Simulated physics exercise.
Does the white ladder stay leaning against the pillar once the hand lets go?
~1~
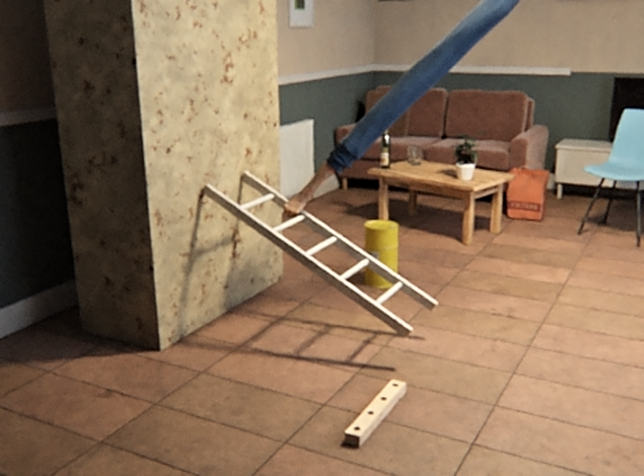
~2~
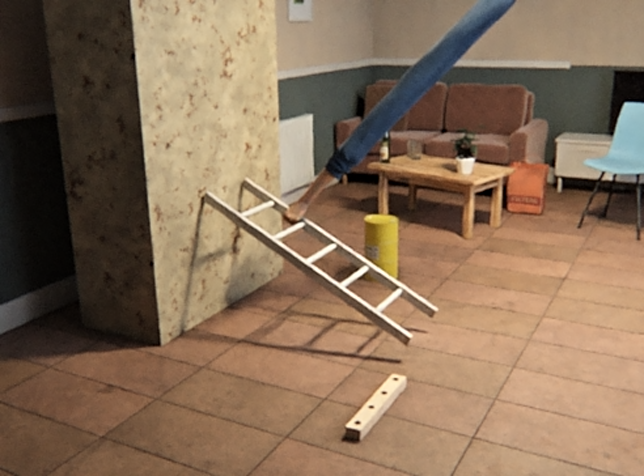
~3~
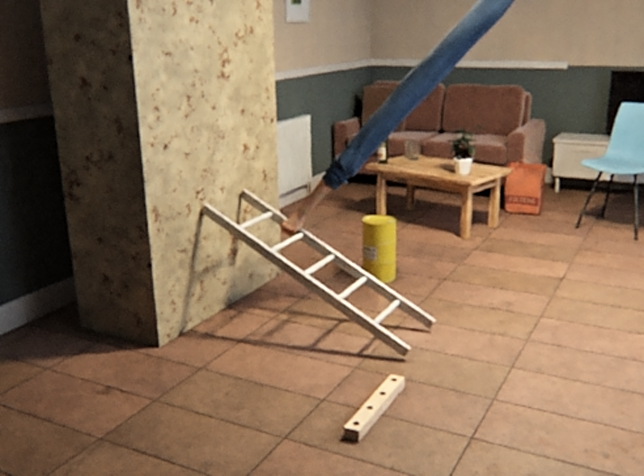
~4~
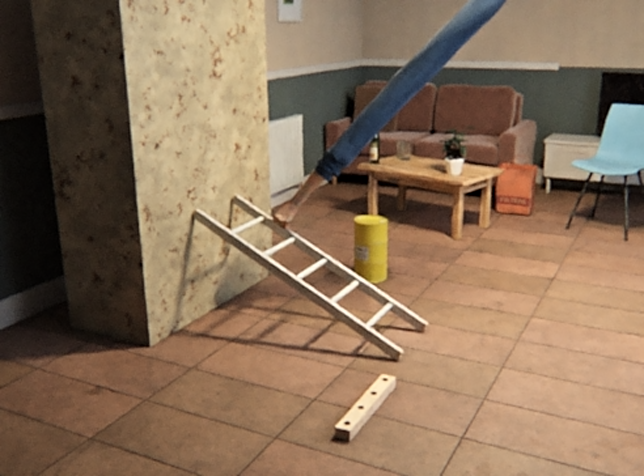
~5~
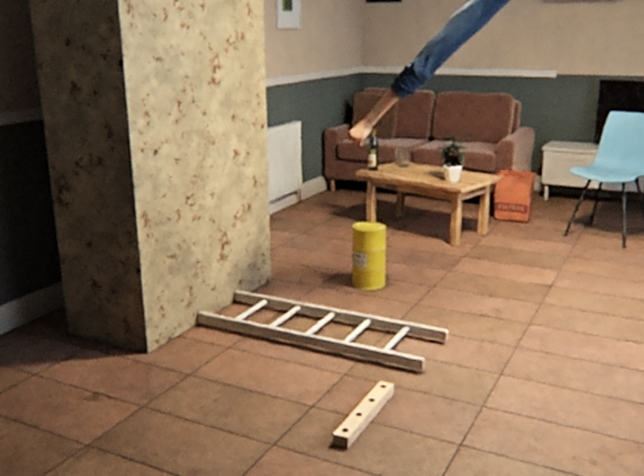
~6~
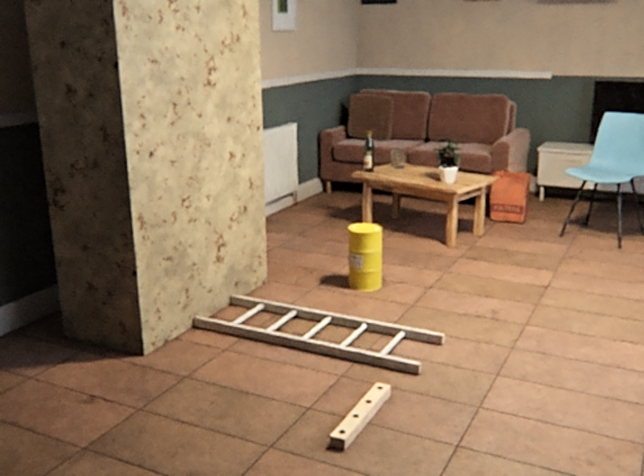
No, its feet slip away from the pillar and the ladder drops to lie flat on the tiled floor.
To begin with, a hand at the end of a long blue sleeve holds a white ladder at a slant against a mottled pillar, on a tiled floor with a yellow canister behind it and a pale batten in front. The hand stays on the ladder while its top settles slightly lower against the pillar. Then the hand lets go and draws back toward the upper right. The ladder's feet slide out, away from the pillar, and its top drops. It ends lying flat on the tiles, with the canister and batten still in their places.
